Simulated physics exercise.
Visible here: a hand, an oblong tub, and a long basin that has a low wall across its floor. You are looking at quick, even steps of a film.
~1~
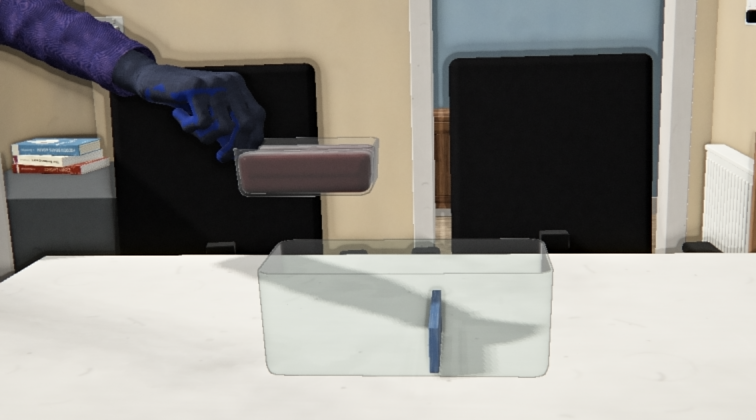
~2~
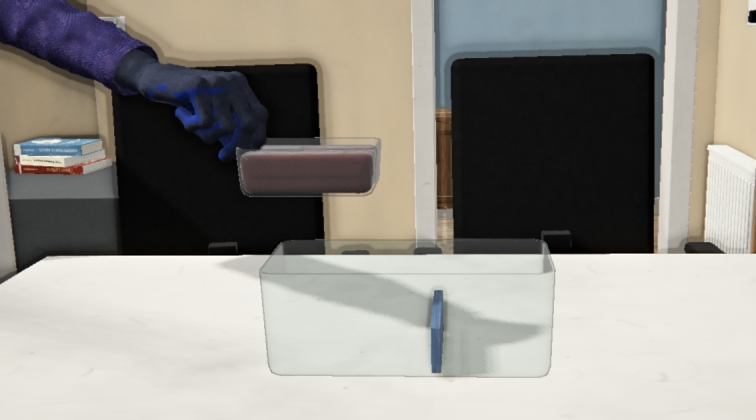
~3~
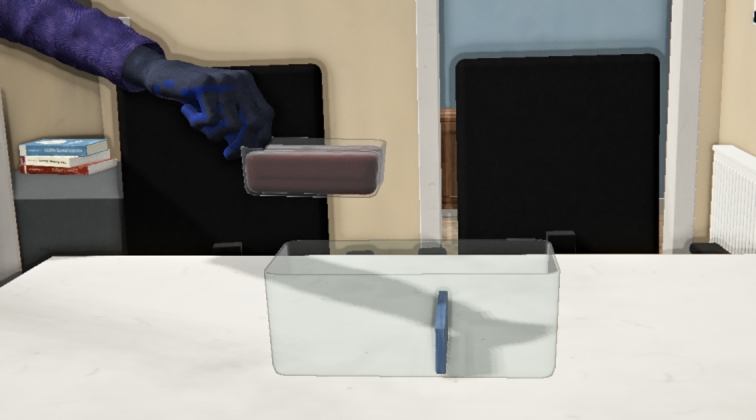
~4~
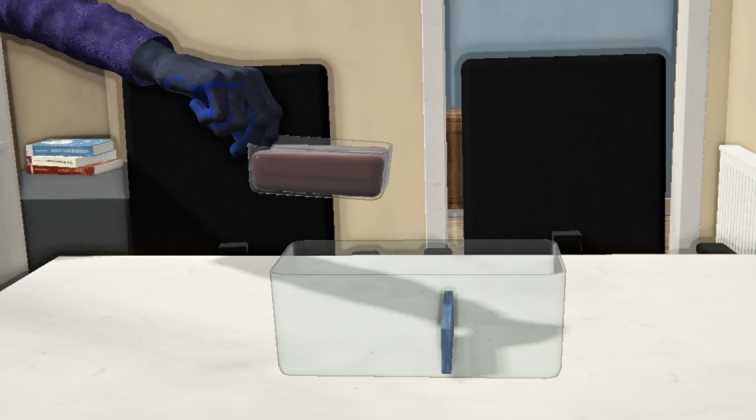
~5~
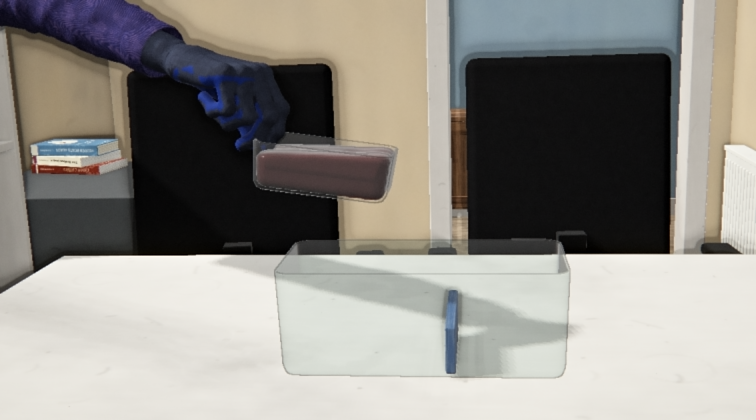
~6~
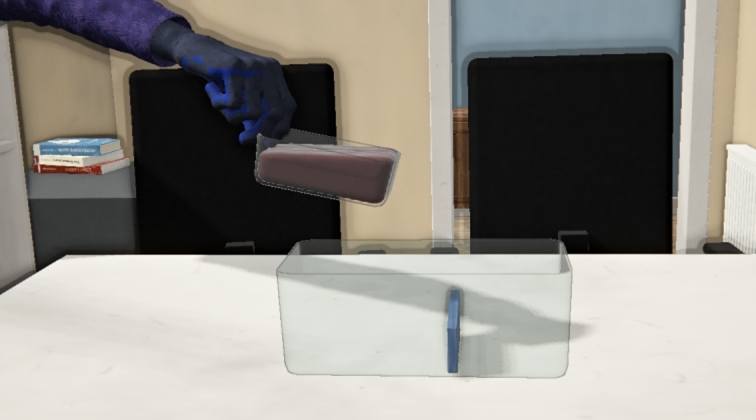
At the start, a blue-gloved hand holds a small clear tub of dark reddish liquid level above a long, empty clear basin with a low blue wall across its floor. The view shifts slightly, and the hand gradually tilts the tub, its right end dipping a little lower than its left.
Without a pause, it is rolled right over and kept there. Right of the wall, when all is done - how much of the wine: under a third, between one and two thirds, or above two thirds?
I'd put the amount right of the wall between the two marks of a third and two thirds.
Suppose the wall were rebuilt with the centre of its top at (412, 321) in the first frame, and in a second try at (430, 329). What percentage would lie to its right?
It would come to roughly 75 per cent the first time and roughly 60 per cent the second.
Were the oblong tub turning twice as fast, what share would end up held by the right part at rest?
It comes to 20 per cent or so.
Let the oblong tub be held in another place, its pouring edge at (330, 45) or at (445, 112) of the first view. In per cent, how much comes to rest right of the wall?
Around 15 percent first, around 85 percent second.
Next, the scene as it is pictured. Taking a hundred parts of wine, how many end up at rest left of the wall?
Some 50 parts in a hundred.
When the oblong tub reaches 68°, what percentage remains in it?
Remaining fraction: Approx. 20 %.
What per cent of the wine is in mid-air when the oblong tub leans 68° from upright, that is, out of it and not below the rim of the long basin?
That works out near 25 percent.
A moment on, the oblong tub is tipped part way and 19 per cent is still to pour, 18 is left of the wall and 35 right of it.
Next, the oblong tub is tipped right over and 2 per cent is still to pour, 47 is left of the wall and 49 right of it.
Then the oblong tub is tipped right over and 0 per cent is still to pour, 50 is left of the wall and 49 right of it.
Later the oblong tub is tipped right over and 0 per cent is still to pour, 50 is left of the wall and 49 right of it.
In the end 50 per cent lies left of the wall, 49 right of it and 0 outside.
